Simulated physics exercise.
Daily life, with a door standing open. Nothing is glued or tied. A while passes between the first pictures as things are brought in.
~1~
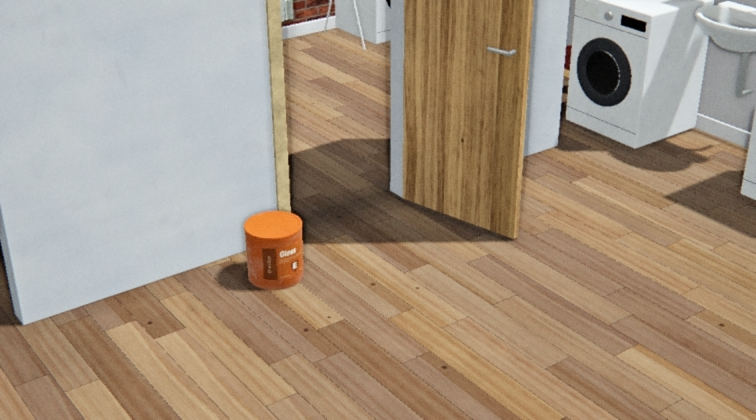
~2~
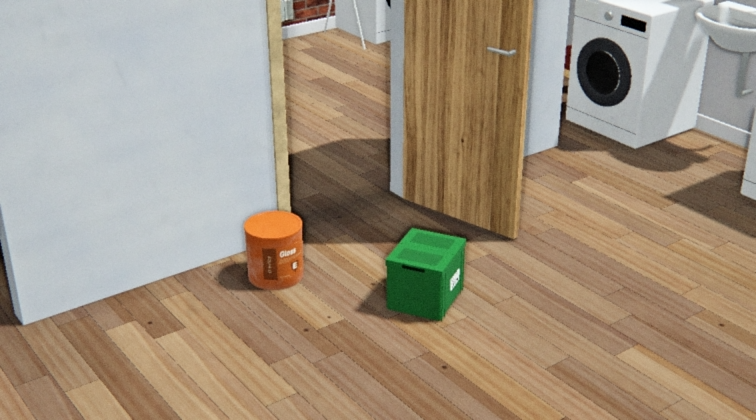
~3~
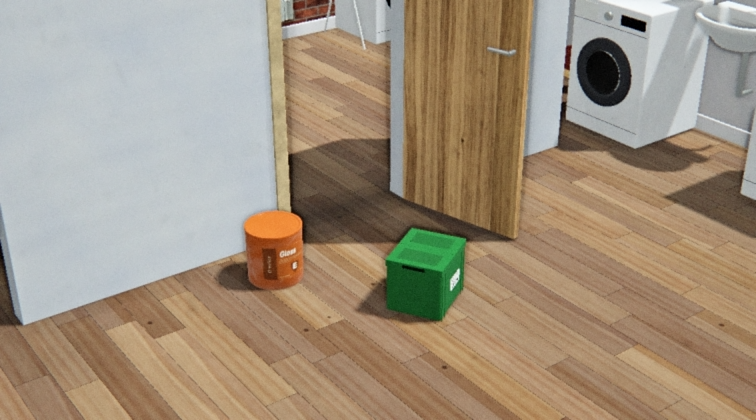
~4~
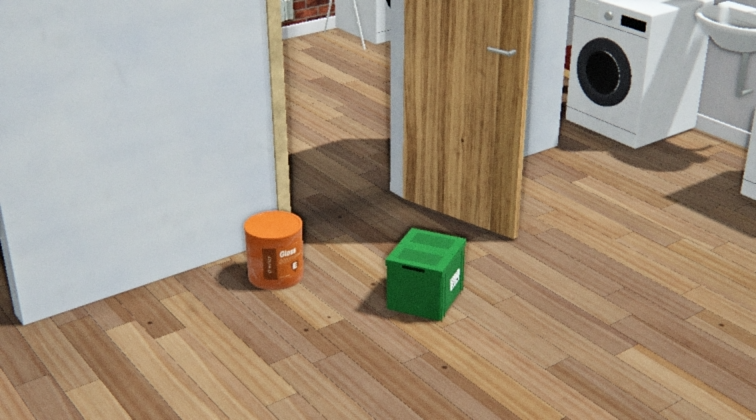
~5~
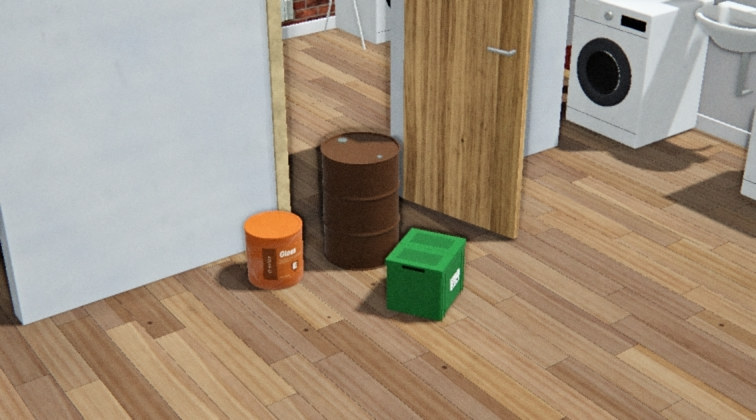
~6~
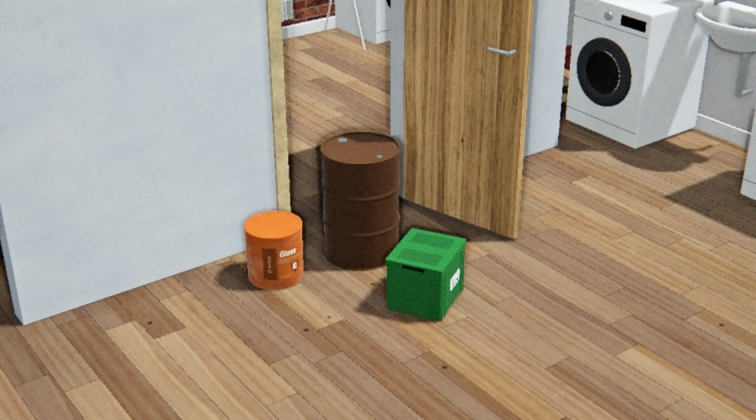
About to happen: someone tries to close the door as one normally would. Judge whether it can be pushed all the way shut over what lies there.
It cannot be pushed shut.
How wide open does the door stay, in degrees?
Open angle: About 50°.
Then, 0.70 s later than the last frame, open by 93°.
Then, 1.20 s later than the last frame, open by 76°.
Then, 1.60 s later than the last frame, open by 61°.
When it is over, open by 52°; all 3 as before. End places, in pixels of the last picture, brown drum near (361, 201).
